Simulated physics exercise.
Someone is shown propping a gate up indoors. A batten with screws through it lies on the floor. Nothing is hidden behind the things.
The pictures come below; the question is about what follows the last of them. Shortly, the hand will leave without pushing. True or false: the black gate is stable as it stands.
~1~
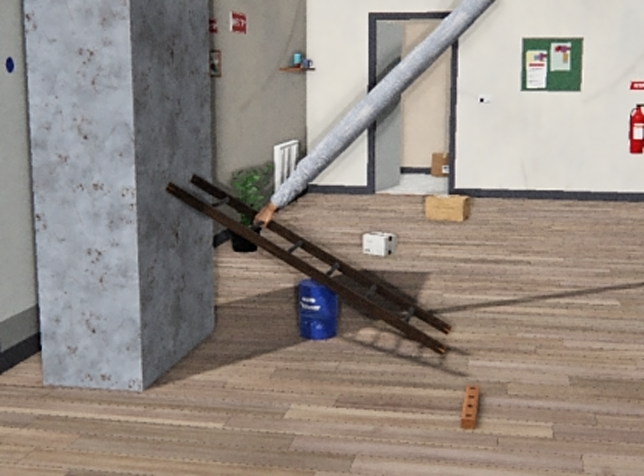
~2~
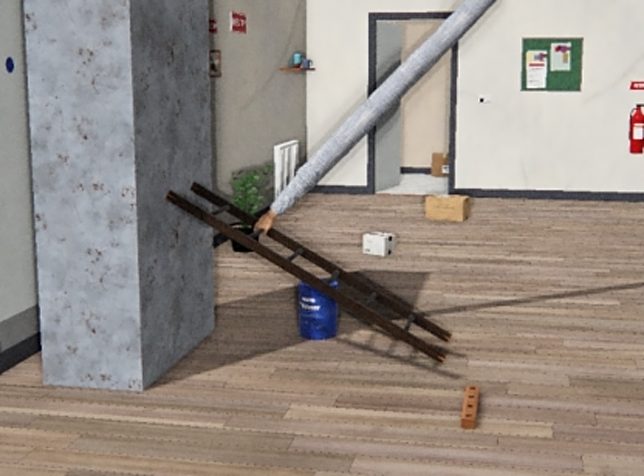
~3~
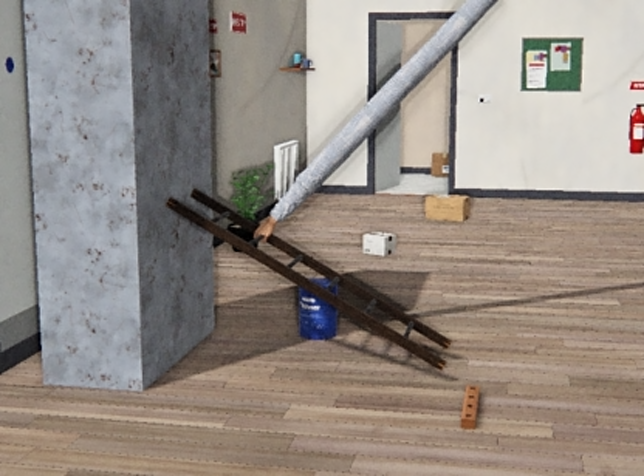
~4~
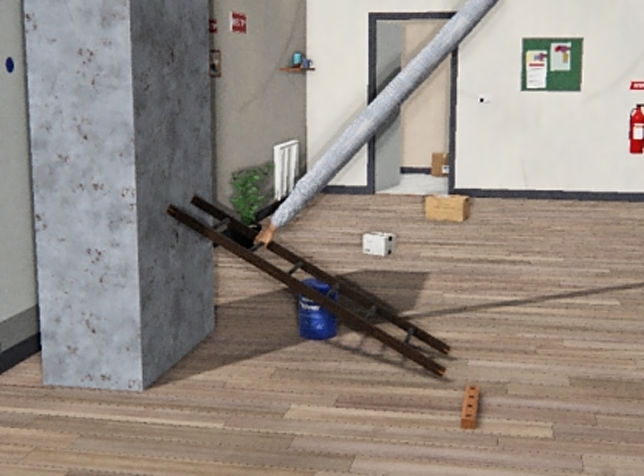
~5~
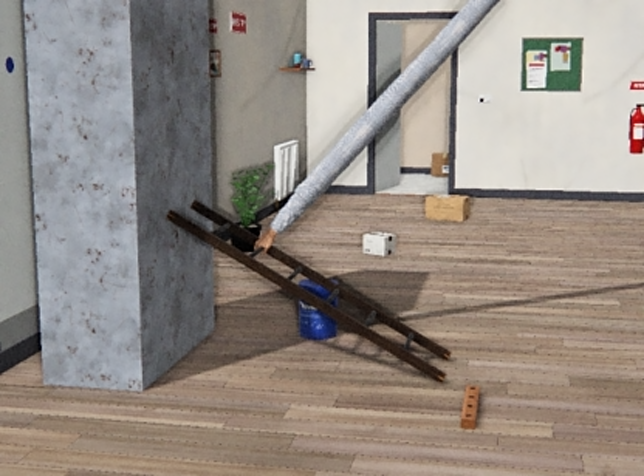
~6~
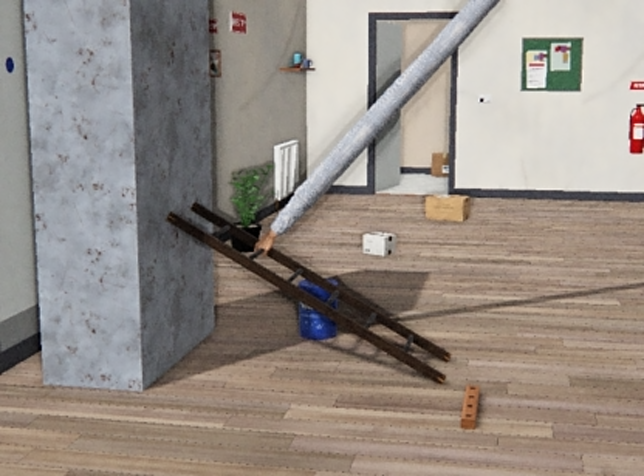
False.
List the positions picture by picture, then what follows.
In the first frame, still on the way; black gate (312, 260); batten (471, 406).
In the second frame, still on the way; black gate (312, 268); blue pail (318, 309).
In the third frame, still on the way; black gate (312, 275); batten (471, 406).
In the fourth frame, still on the way; black gate (312, 282); blue pail (318, 309).
In the fifth frame, still on the way; black gate (312, 287); batten (471, 406).
In the sixth frame, in place, still held; black gate (312, 289); blue pail (318, 309).
Then, 0.30 s past the last view, black gate leaning 12° off how it started near (323, 317).
Finally, the black gate slides out and falls, near (331, 362); nothing else stirs.
